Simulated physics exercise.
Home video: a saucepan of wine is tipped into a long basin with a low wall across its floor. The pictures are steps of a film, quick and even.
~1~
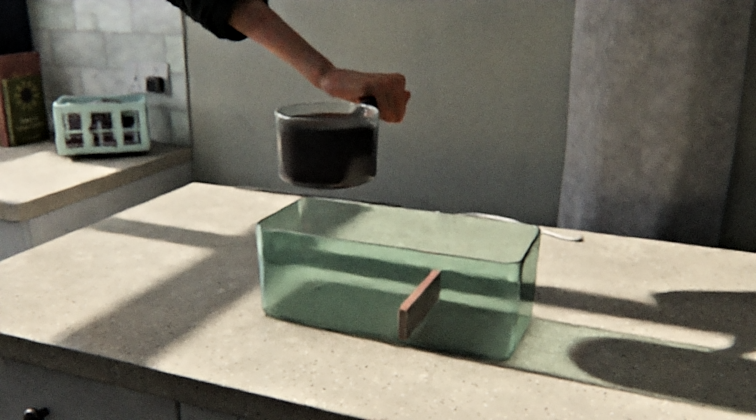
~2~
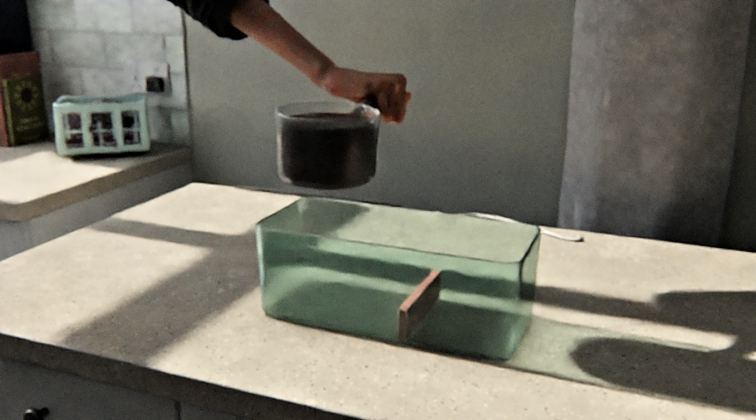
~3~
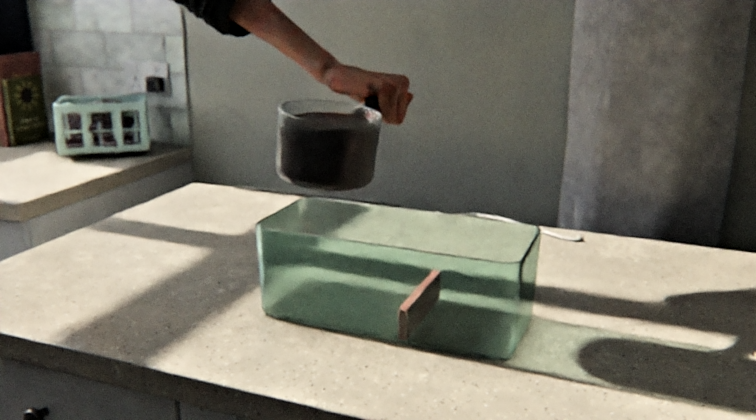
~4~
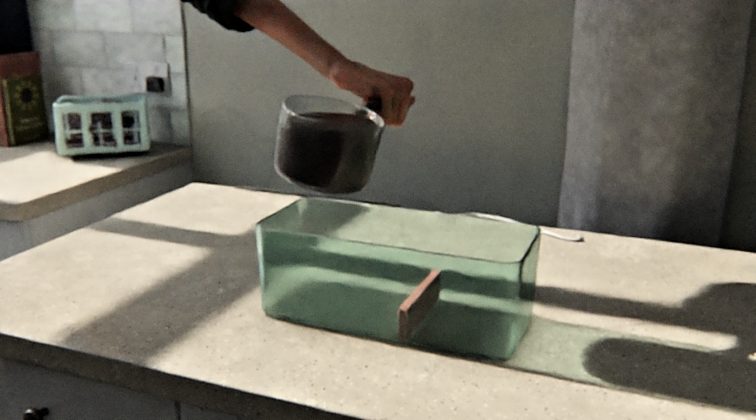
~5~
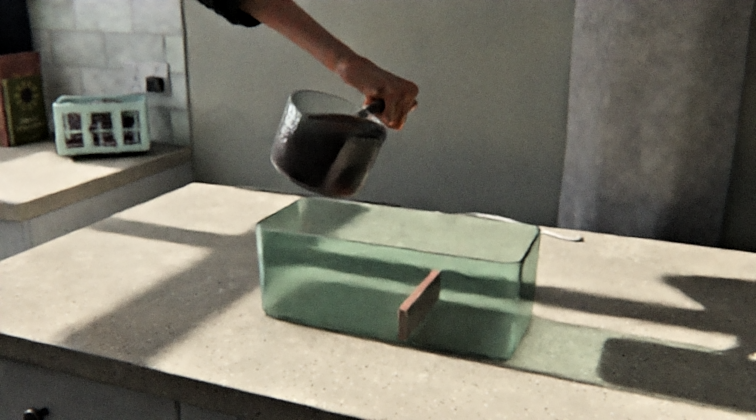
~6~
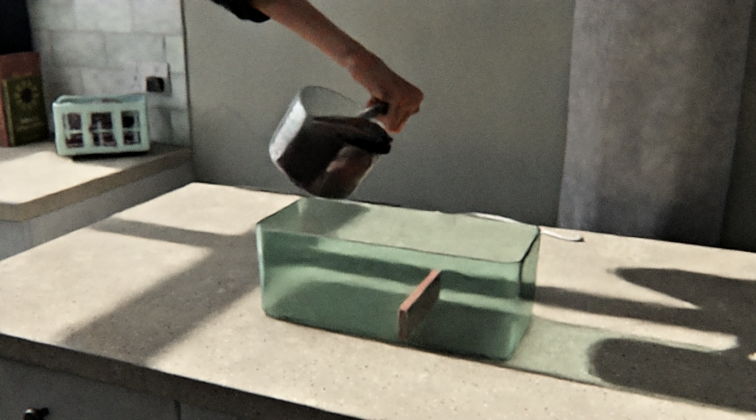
A hand held a clear saucepan of dark wine above a long green glass basin on a sunlit counter, steady at first, then tilted it further and further down to the right.
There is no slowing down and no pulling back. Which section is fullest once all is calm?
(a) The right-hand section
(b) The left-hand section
b.
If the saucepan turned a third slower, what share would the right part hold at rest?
I'd say roughly 45 in every hundred ends up there.
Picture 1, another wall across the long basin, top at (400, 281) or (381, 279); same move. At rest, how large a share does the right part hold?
First try close to 75 percent, second try close to 90 percent.
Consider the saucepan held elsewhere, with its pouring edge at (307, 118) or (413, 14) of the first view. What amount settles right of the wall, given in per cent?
Roughly 15 % and 80 %.
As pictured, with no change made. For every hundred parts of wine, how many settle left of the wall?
65 % or thereabouts.
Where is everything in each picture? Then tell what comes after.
In the first frame, it leans 0°; its right rim is at (374, 116); the wine meets the walls at (287, 118) and (374, 125); the long basin's rim runs from (279, 212) to (532, 246); the wall's top is at (421, 290).
In the second frame, it leans 2°; its right rim is at (375, 118); the wine meets the walls at (287, 117) and (374, 126).
In the third frame, it leans 6°; its right rim is at (377, 122); the wine meets the walls at (289, 116) and (376, 127).
In the fourth frame, it leans 14°; its right rim is at (380, 130); the wine meets the walls at (290, 116) and (379, 129).
In the fifth frame, it leans 23°; its right rim is at (382, 140); the wine meets the walls at (291, 119) and (384, 135).
In the sixth frame, it leans 35°; its right rim is at (382, 152); the wine meets the walls at (286, 125) and (384, 145); 3 per cent is over the edge.
A moment on, the tilt is 98° and 38 per cent is still to pour, 19 is left of the wall and 15 right of it.
Next, the tilt is 102° and 10 per cent is still to pour, 53 is left of the wall and 32 right of it.
Then the tilt is 102° and 2 per cent is still to pour, 60 is left of the wall and 30 right of it.
Later the tilt is 102° and 0 per cent is still to pour, 67 is left of the wall and 30 right of it.
At rest 67 per cent lies left of the wall, 31 right of it and 2 outside.
